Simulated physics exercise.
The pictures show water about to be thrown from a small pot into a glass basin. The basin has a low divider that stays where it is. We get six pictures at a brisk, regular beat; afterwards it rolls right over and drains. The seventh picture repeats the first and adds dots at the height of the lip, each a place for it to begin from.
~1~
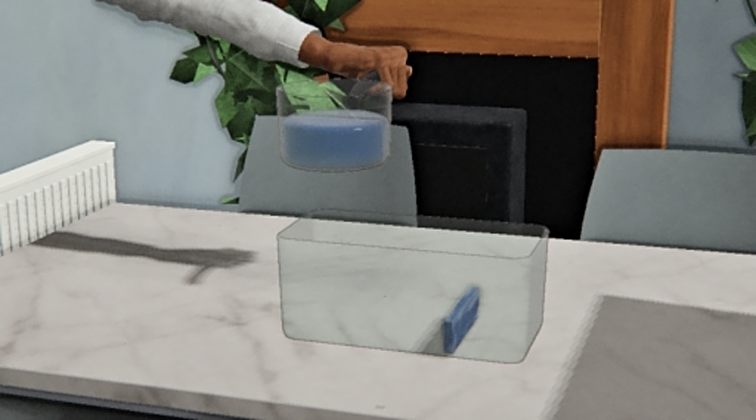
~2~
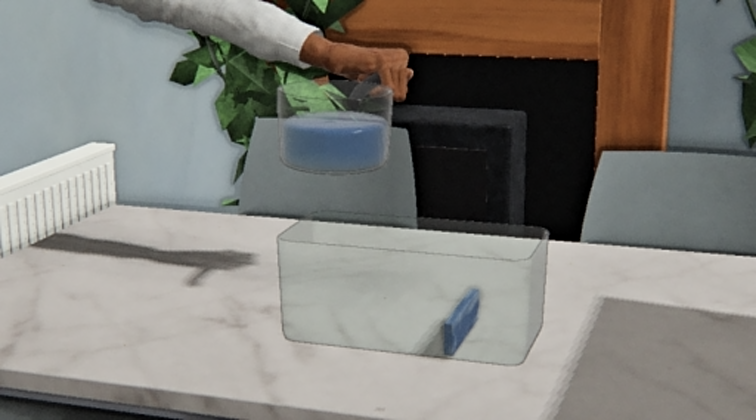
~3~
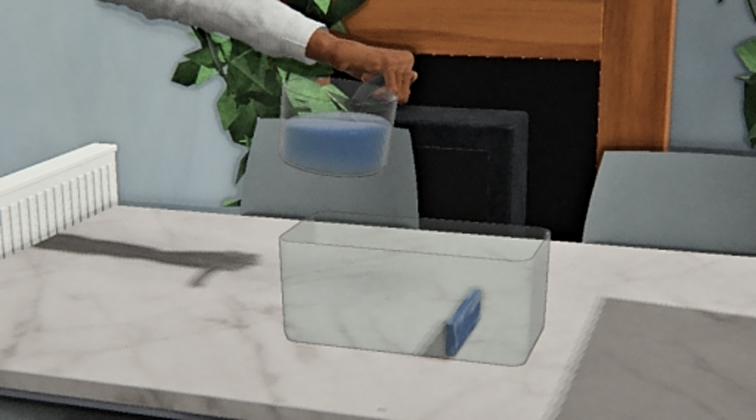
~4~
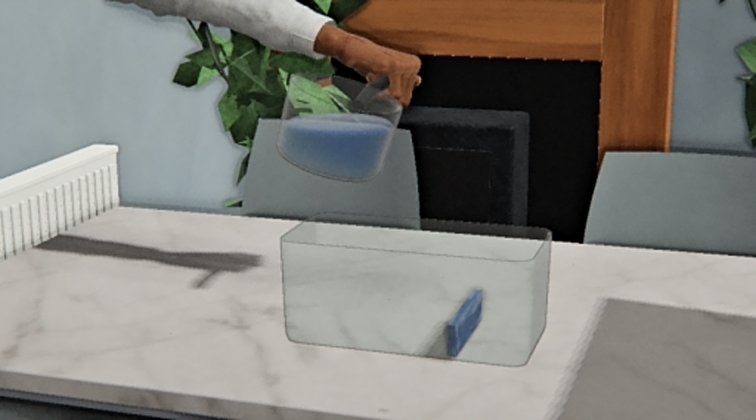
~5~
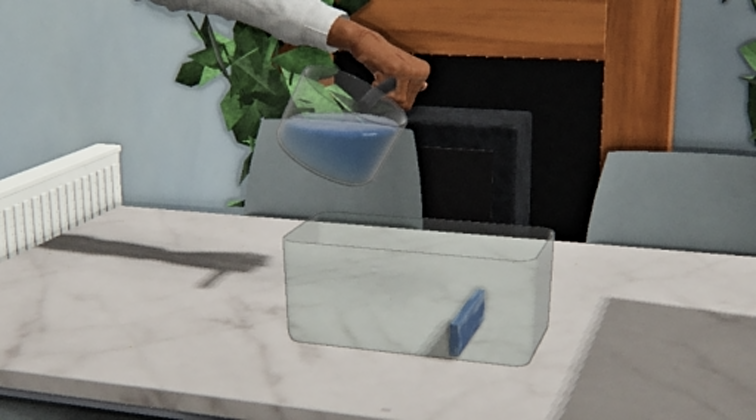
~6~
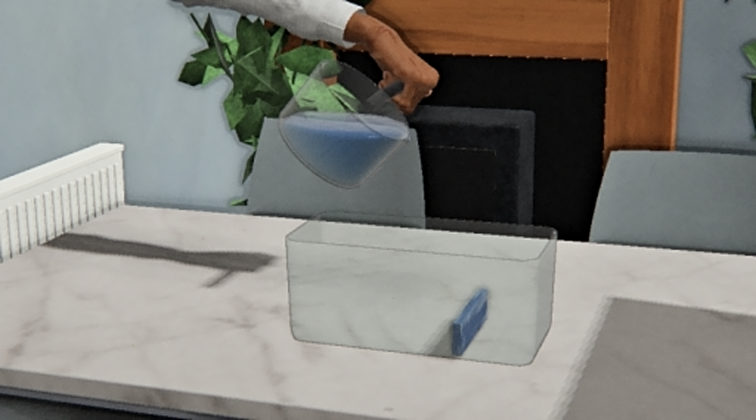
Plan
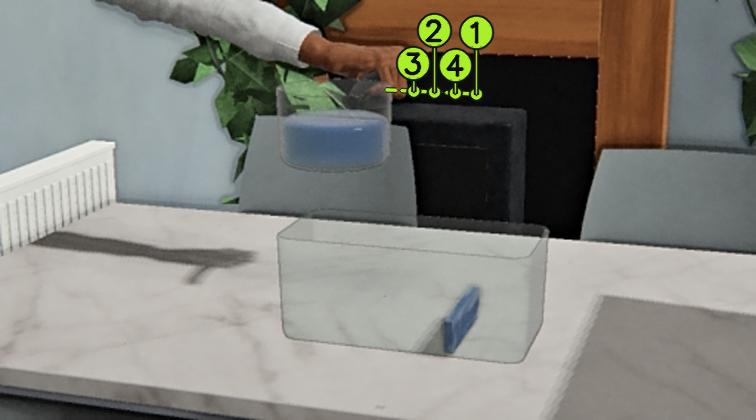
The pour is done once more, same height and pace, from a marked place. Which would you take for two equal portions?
It is 3.
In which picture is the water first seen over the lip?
Picture 6.
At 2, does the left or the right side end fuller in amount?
The right one.
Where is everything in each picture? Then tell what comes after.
Upright, lip at (386, 89); basin from (284, 336) to (527, 363); top of the wall at (462, 303); nothing has left yet.
Upright, lip at (388, 93); nothing has left yet.
Tipped about 8°, lip at (392, 100); nothing has left yet.
Tipped about 17°, lip at (397, 110); nothing has left yet.
Tipped about 28°, lip at (403, 123); nothing has left yet.
Tipped about 42°, lip at (405, 137); water is over the lip, down to (405, 137).
On the marked copy, 1 at (476, 94); 2 at (434, 92); 3 at (413, 91); 4 at (455, 93).
With 1, about 35 % ends left of the wall and 64 % right of it.
With 2, about 29 % ends left of the wall and 71 % right of it.
With 3, about 49 % ends left of the wall and 50 % right of it.
With 4, about 30 % ends left of the wall and 70 % right of it.
